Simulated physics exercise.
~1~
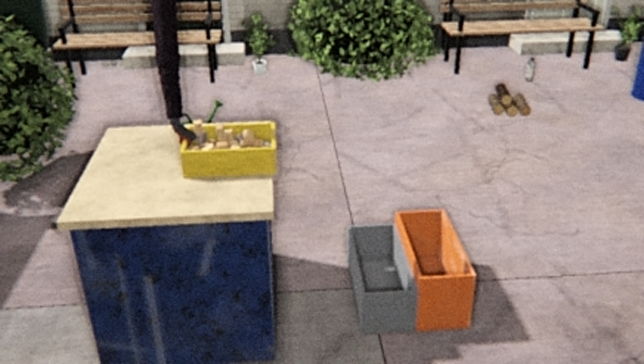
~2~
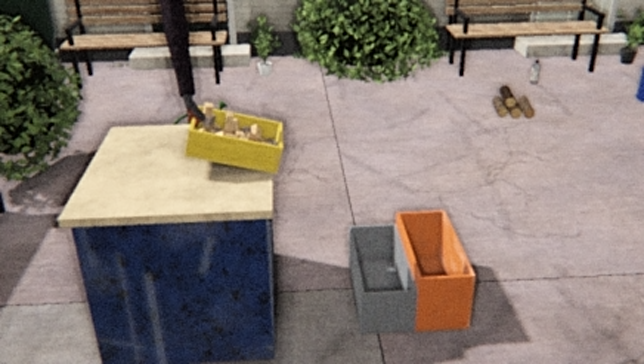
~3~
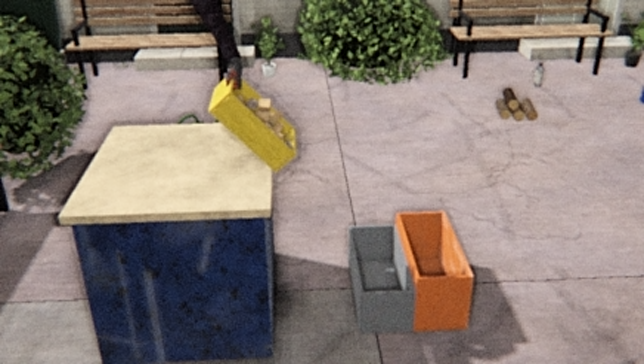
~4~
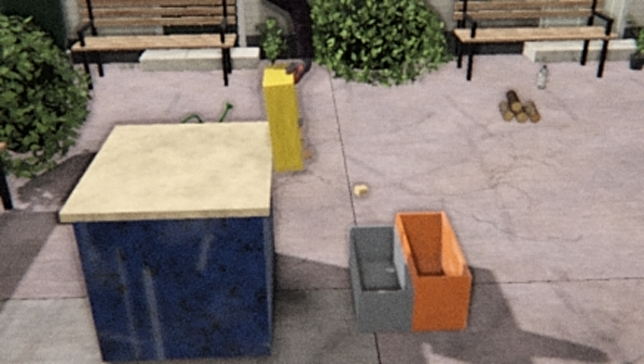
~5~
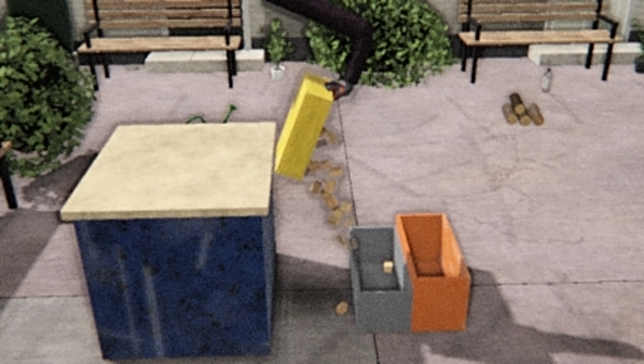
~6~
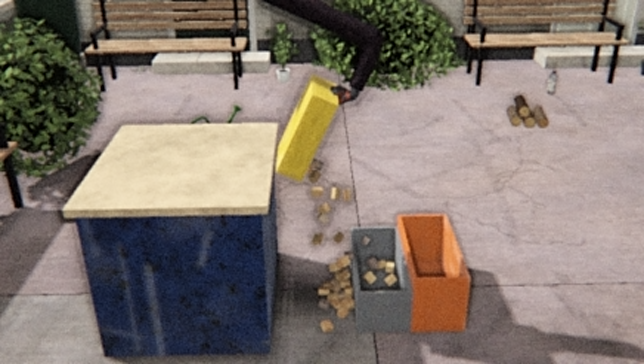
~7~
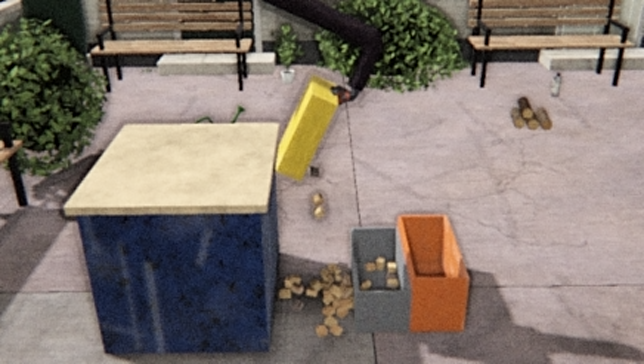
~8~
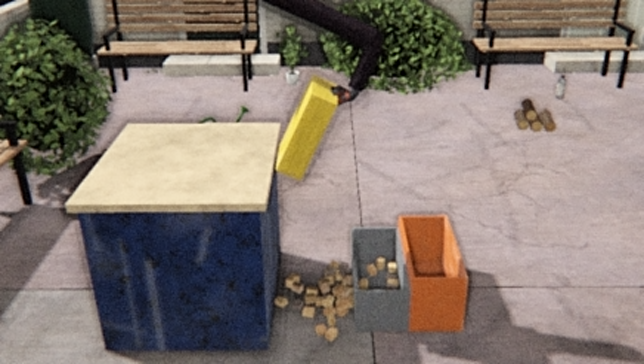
A yellow tote full of small wooden blocks sits at the far right corner of a pale-topped, dark blue bench on a paved patio, viewed from slightly above. To the right, a grey trough and an orange trough stand side by side on the ground, with wooden seats and bushes behind. A dark arm tips the tote over the bench's right edge, and one block drops out first. As the tote tilts past upright, the rest tumble down in a stream. Some land in the grey trough, but most scatter on the paving short of it, and the orange trough stays empty.
